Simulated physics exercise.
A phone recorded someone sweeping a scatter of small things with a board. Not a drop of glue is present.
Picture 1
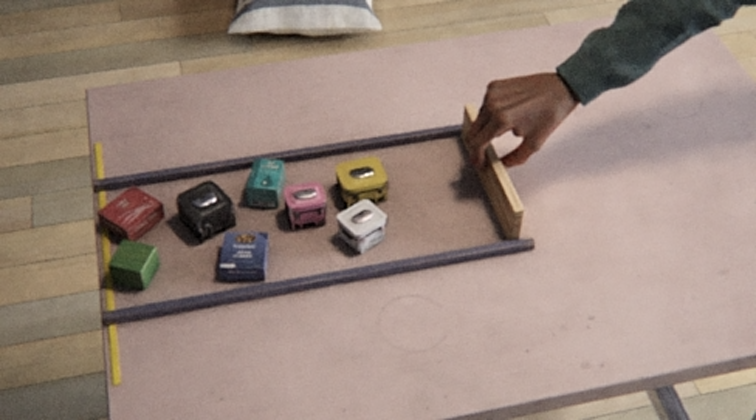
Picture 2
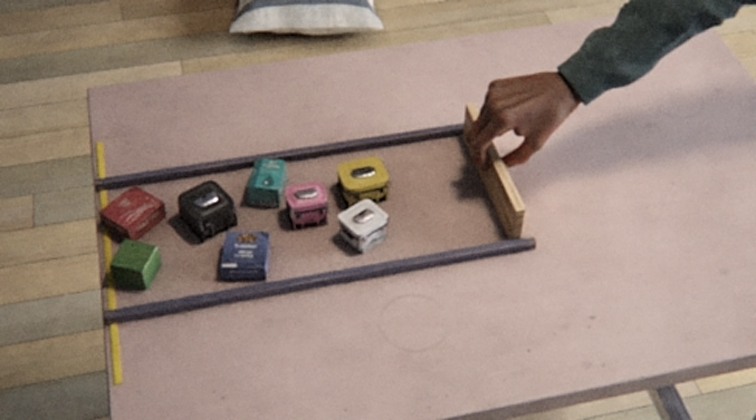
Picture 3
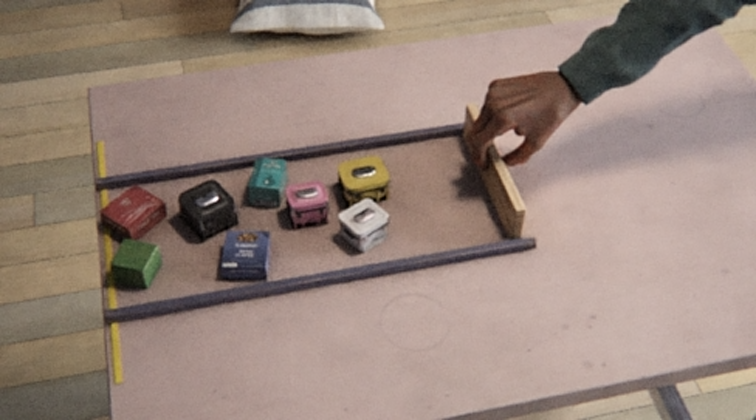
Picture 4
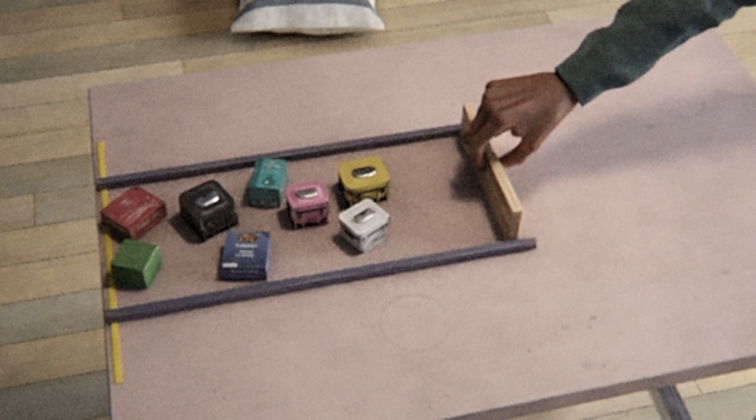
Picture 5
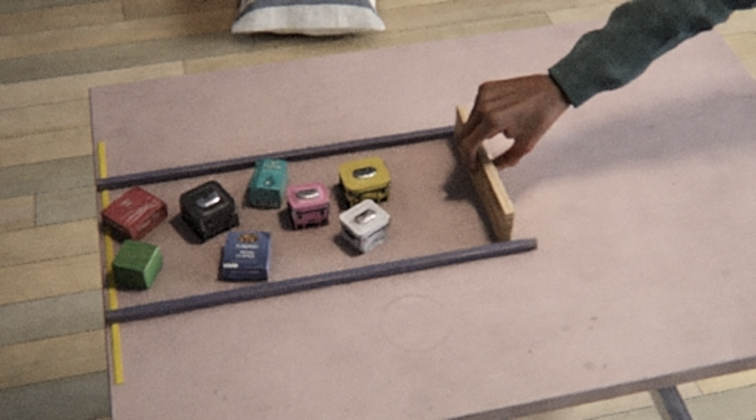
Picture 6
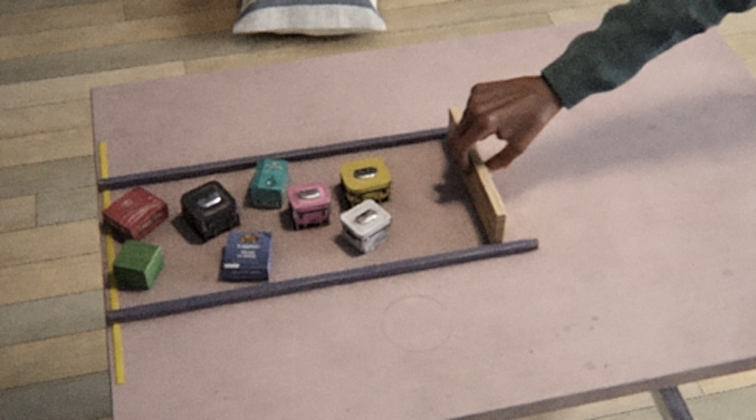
A pale pinkish tabletop above a wood-plank floor is seen from above at an angle, in a nearly still view. Two dark rails border red and green blocks by a yellow strip at left, then black, blue, turquoise, pink, yellow and white small items toward the middle. A dark-sleeved arm holds a wooden board upright at the right, almost motionless, then slides it slightly left, touching none of them.
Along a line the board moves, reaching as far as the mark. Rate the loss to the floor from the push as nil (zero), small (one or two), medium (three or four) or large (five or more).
The loss is large.
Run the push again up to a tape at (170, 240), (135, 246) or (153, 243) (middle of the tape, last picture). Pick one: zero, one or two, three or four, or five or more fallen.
Going through the tapes in order, the count is three or four, then five or over, then 5 or more.
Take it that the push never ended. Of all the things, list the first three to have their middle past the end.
You'd get the red box first, then the green block, and the black case after that.
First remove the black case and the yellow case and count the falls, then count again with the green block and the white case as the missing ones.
The first removal gives 6, the second gives 6.
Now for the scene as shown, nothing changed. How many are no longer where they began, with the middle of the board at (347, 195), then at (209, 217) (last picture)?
Moved so far: 3, then 8.
Early on, none off yet; green block at rest near (138, 264); red box at rest near (136, 214); black case at rest near (210, 211).
A while later, none off yet; green block at rest near (136, 264); red box travelled a little near (113, 210); black case travelled about its own width near (153, 219).
Finally, the number that fall off is five or more; lost, yellow case, white case, pink case, turquoise box, blue box, black case, red box and green block.
